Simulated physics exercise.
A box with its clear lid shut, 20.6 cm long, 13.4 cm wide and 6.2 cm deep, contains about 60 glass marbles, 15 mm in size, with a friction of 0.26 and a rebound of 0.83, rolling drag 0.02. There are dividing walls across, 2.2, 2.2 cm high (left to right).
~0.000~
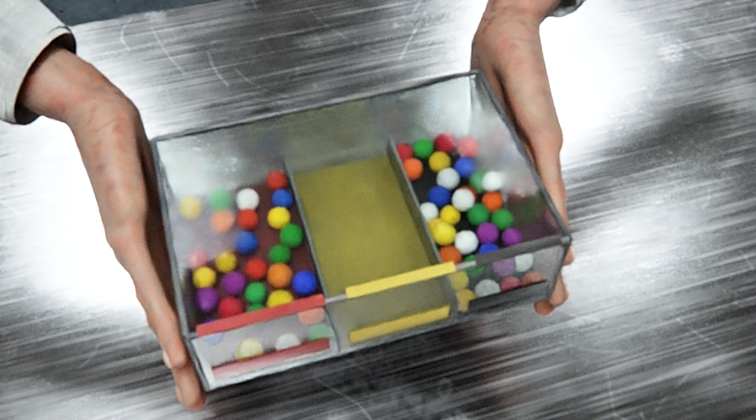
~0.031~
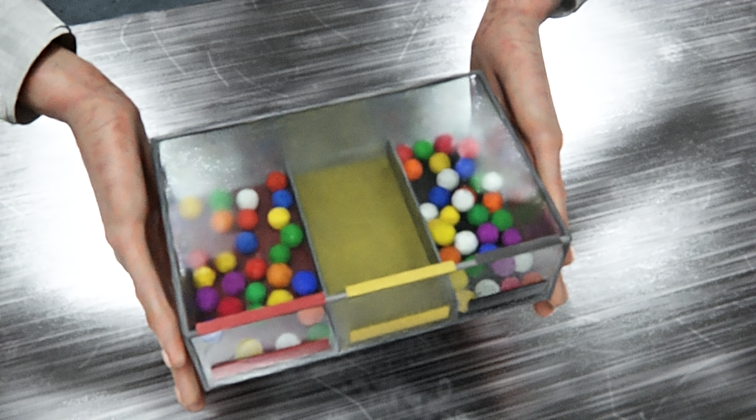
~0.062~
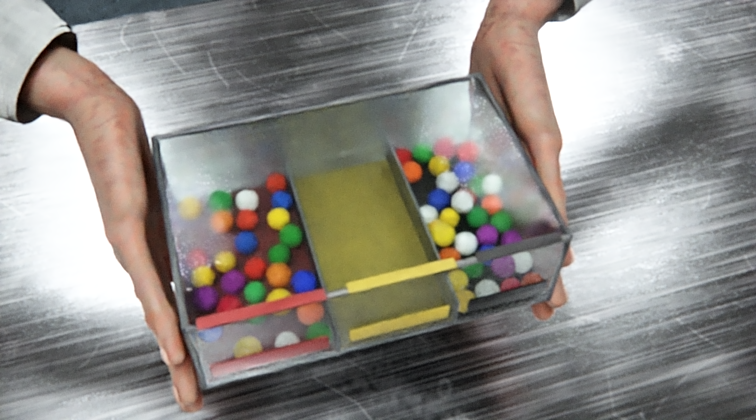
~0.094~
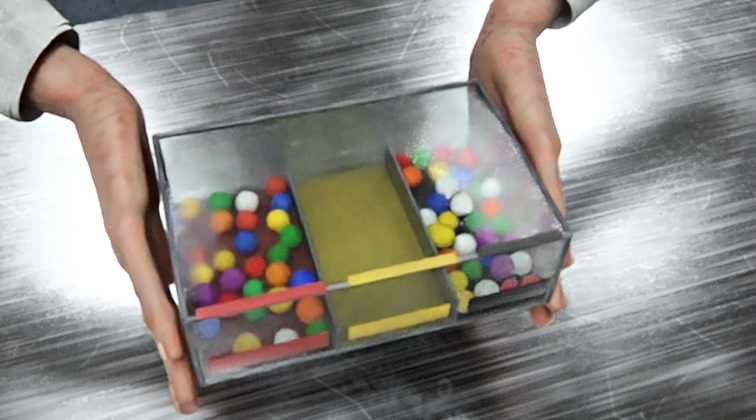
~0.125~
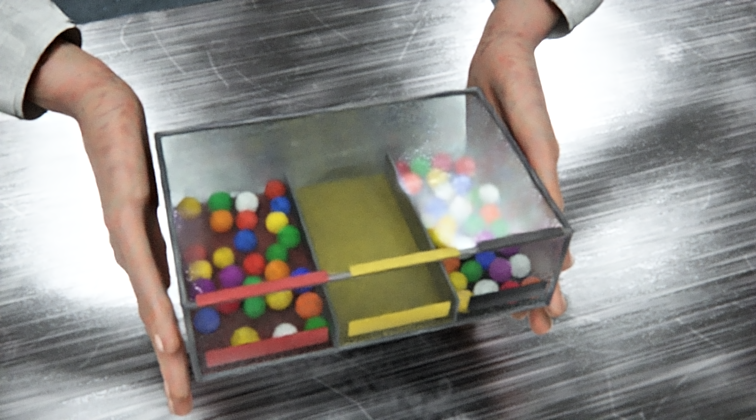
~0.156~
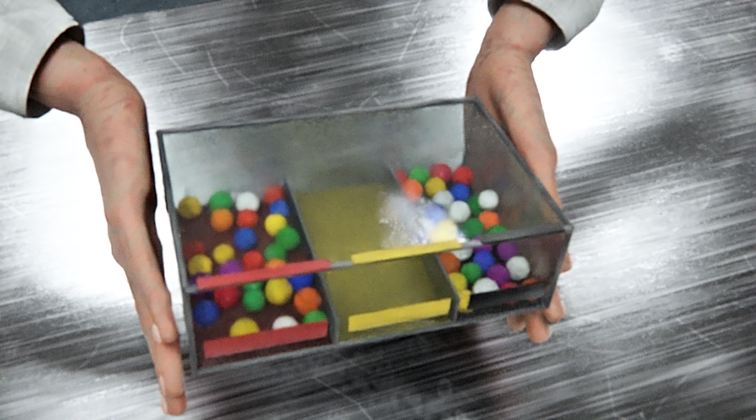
Above a scratched, shiny metal surface, two hands hold a clear, lidded box with colourful balls in its left and right sections and an empty yellowish one between. The hands gradually tilt the box, its front face showing more, while bright reflections shift across the lid and the balls barely move.
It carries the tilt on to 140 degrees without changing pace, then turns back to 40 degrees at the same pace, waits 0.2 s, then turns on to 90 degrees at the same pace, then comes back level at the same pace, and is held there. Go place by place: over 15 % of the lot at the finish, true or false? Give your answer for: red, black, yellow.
Red: False, black: True, yellow: True.
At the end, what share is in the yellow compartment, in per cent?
About 35 per cent.
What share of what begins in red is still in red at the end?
I'd say around 0 per cent.
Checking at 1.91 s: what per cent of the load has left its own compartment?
About 45 %.
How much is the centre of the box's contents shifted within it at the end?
Around 4.5 centimetres.
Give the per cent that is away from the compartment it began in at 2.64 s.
Fraction displaced at the given time: Approx. 45 %.
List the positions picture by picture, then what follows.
Box at (386, 292); tilt 0 degrees; red 45 %, black 55 %, in the first frame.
Box at (386, 291); tilt 1 degrees, in the second frame.
Box at (387, 288); tilt 2 degrees, in the third frame.
Box at (388, 283); tilt 6 degrees; low side back right, in the fourth frame.
Box at (389, 275); tilt 10 degrees; low side back right, in the fifth frame.
Box at (391, 266); tilt 15 degrees; low side back right; red 45 %, black 55 %. It turns about 150 degrees a second, in the sixth frame.
Then, at 1.11 s, tilt 137 degrees; red 15 %, black 60 %, yellow 25 %; middle of all pieces near (354, 315).
After 1.91 s, tilt 40 degrees; black 70 %, yellow 30 %; middle of all pieces near (411, 210).
After 2.64 s, tilt 74 degrees; black 70 %, yellow 30 %; middle of all pieces near (397, 269).
After 3.34 s, tilt 0 degrees; black 65 %, yellow 30 %; middle of all pieces near (421, 172).
In the end, at 4.5 s, red 0 %, black 65 %, yellow 35 %.
